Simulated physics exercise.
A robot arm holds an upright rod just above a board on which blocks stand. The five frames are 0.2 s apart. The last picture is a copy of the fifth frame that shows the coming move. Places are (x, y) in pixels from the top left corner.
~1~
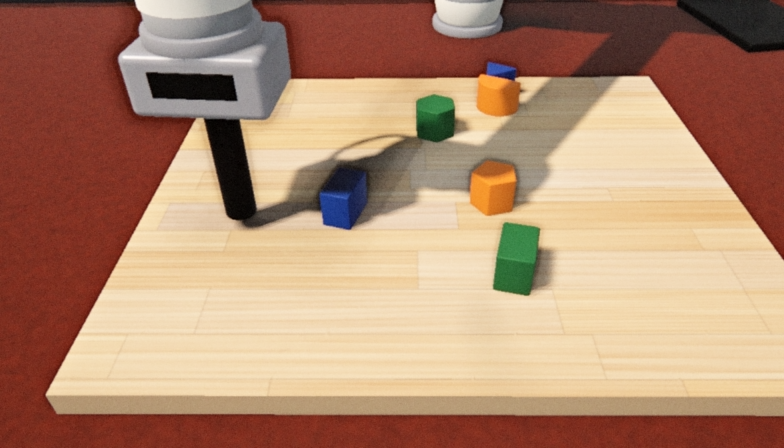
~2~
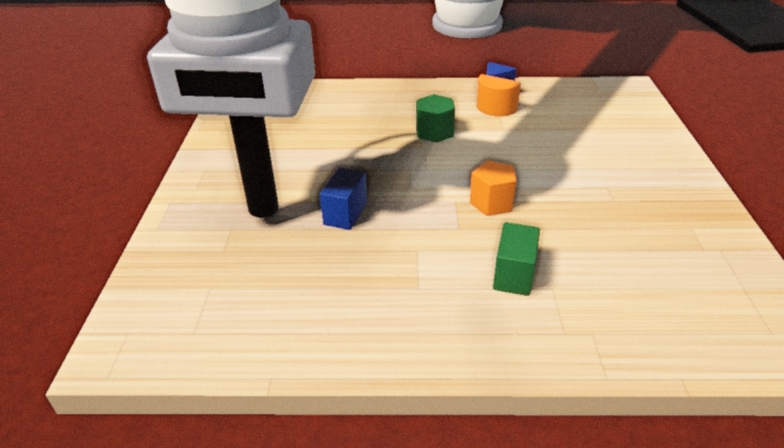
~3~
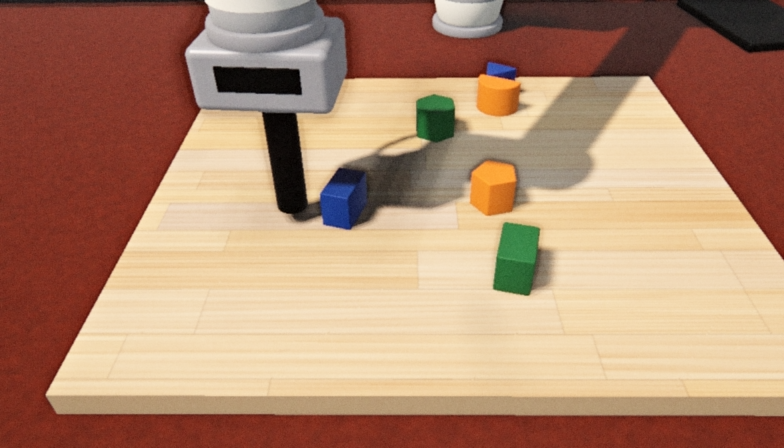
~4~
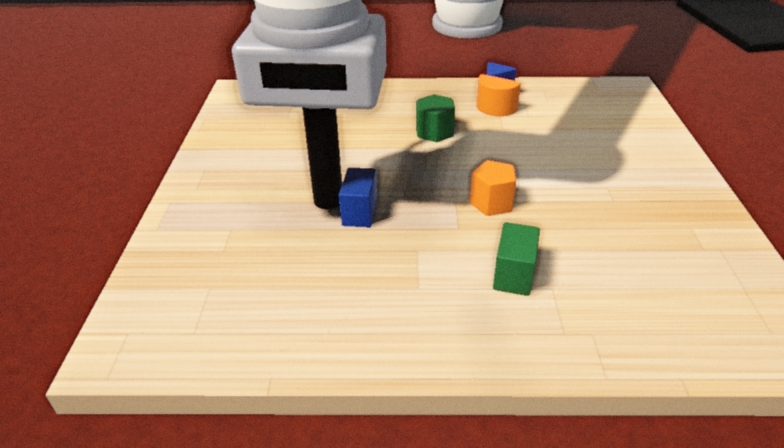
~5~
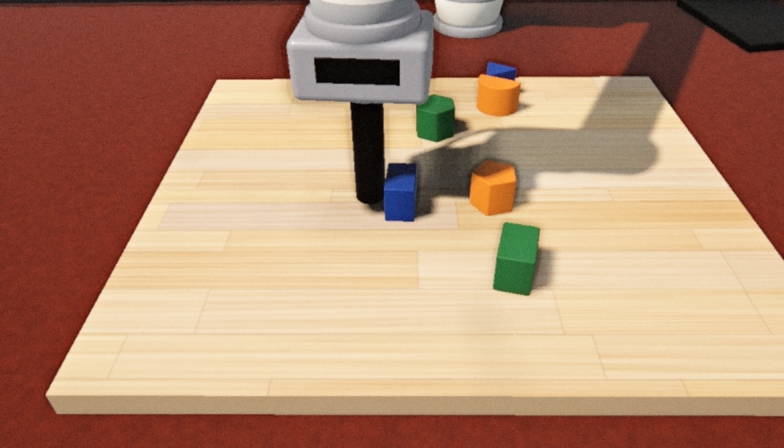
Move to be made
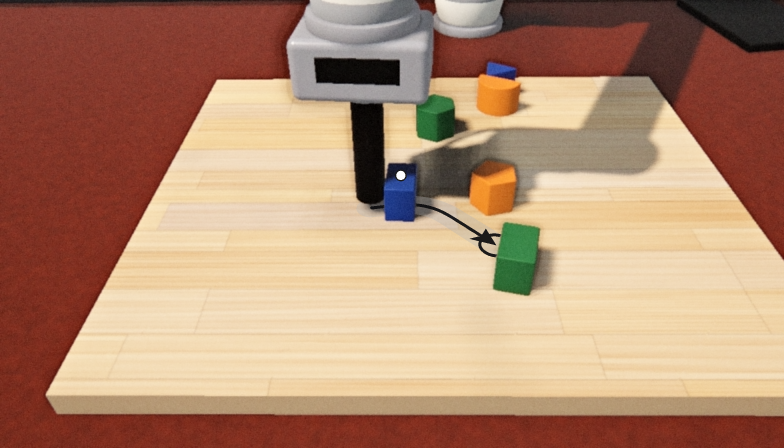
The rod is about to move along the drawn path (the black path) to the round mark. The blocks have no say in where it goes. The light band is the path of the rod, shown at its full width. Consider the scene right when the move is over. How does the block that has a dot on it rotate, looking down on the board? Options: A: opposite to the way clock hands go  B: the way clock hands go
My pick is A.
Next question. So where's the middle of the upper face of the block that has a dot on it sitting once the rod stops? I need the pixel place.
I predict (477, 174).
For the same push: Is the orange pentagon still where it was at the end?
No, that is not what happens.
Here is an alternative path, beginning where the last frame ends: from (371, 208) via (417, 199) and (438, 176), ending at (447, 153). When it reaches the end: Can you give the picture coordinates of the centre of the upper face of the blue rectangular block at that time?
It sits at (457, 167).
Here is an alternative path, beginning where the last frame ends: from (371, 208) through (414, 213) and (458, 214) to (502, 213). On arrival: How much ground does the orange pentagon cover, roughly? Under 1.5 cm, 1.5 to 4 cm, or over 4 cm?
The move is long, over 4 cm.
The drawn path runs from (371, 208) by way of (418, 205) and (459, 222) to (496, 245); the dot is on the blue rectangular block.
What follows on the original path. One third of the way, rod at (419, 193); blue rectangular block at (449, 171).
Two thirds of the way, rod at (461, 210); blue rectangular block at (476, 174), turned 40° anticlockwise; orange pentagon at (515, 170).
At the end, rod at (497, 233); blue rectangular block at (477, 174), turned 45° anticlockwise; orange pentagon at (515, 170); green rectangular block not moved.
